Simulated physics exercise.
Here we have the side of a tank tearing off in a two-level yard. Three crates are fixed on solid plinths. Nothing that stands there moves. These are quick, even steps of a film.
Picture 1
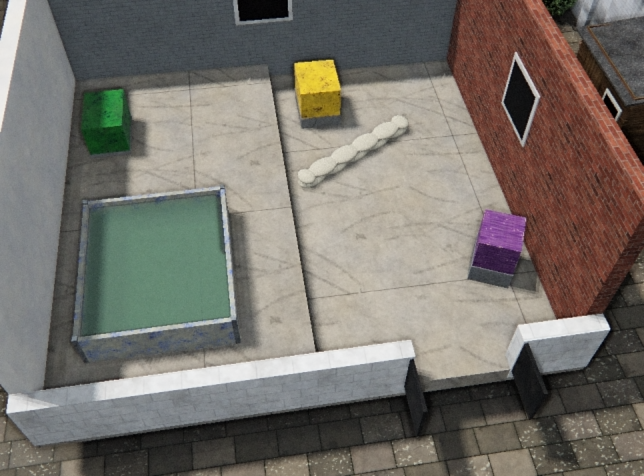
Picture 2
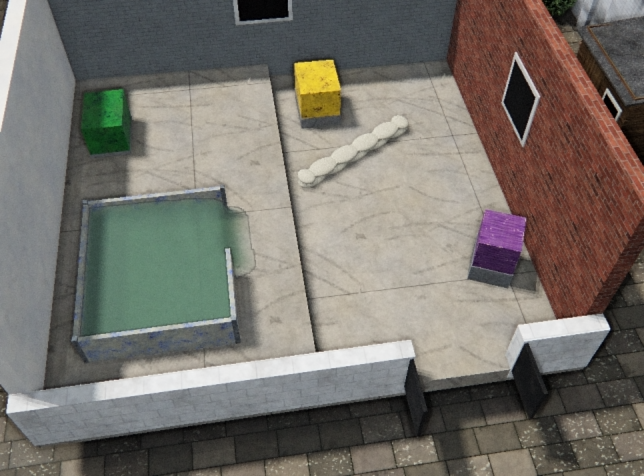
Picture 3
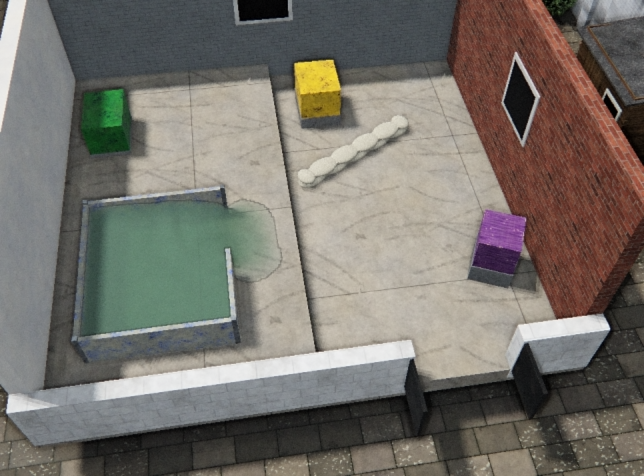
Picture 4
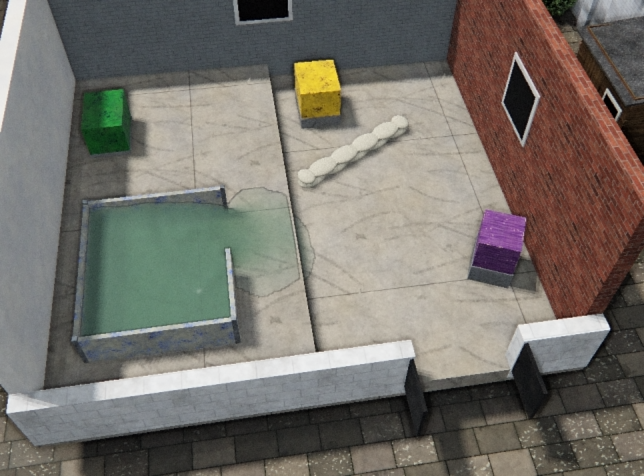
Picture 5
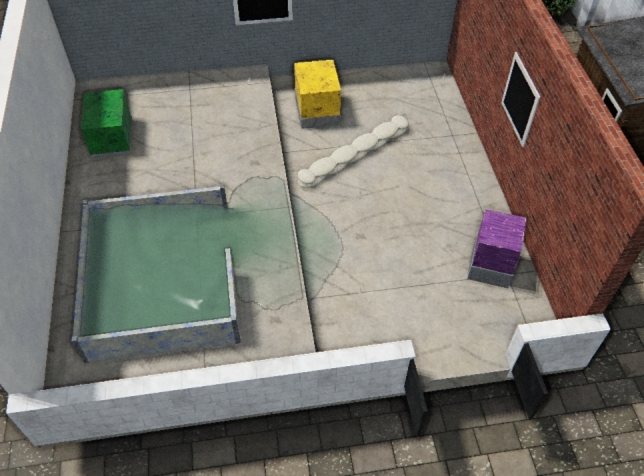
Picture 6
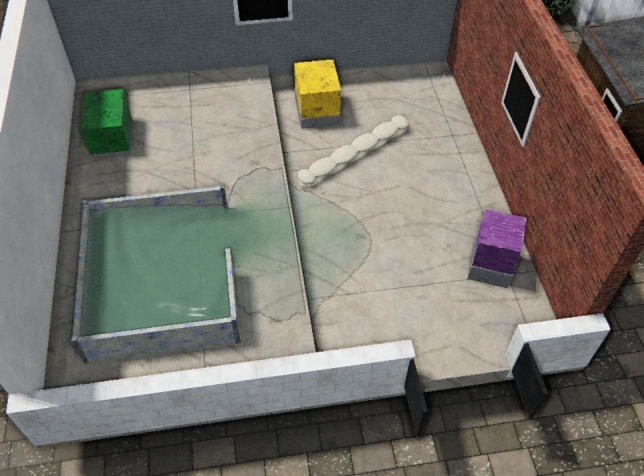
A two-level paved yard, enclosed by white, grey and red brick walls, is seen from high above by a still camera. An open tank of green water stands at left below a green block, with a yellow block and a pale knobbly bar beyond the step and a purple block at right. Part of the tank's right side opens, and water pours out, spreading rightward across the step onto the other level.
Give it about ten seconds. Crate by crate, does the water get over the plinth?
One by one: The purple crate stays dry; the yellow crate stays dry; the green crate stays dry.
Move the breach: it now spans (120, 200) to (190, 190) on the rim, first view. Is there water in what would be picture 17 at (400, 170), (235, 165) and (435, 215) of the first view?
In that order: Dry, awash, no water.
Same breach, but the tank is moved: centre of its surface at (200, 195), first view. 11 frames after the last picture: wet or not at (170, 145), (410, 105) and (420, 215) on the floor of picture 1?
One after the other: No water, flooded, covered.
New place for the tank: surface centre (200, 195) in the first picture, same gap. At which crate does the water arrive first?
It is the one in yellow.
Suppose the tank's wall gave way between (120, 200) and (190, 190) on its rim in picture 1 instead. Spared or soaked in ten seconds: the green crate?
One by one: The green crate ends up wet.
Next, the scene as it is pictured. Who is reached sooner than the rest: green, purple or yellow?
First comes the one in purple.
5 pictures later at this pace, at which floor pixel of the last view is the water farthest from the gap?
Roughly at (482, 211).
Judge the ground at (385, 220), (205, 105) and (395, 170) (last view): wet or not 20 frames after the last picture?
As listed: Flooded, free of water, covered.
A moment on, water covers 25 % of the floor; the purple crate water round its plinth, the yellow crate not reached, the green crate not reached.
Next, water covers 40 % of the floor; the purple crate water round its plinth, the yellow crate water round its plinth, the green crate not reached.
Then, water covers 50 % of the floor; the purple crate water round its plinth, the yellow crate water round its plinth, the green crate not reached.
Later, water covers 55 % of the floor; the purple crate water round its plinth, the yellow crate water round its plinth, the green crate not reached.
In the end, water covers 55 % of the floor; the purple crate stayed above the water, the yellow crate stayed above the water, the green crate stayed above the water.
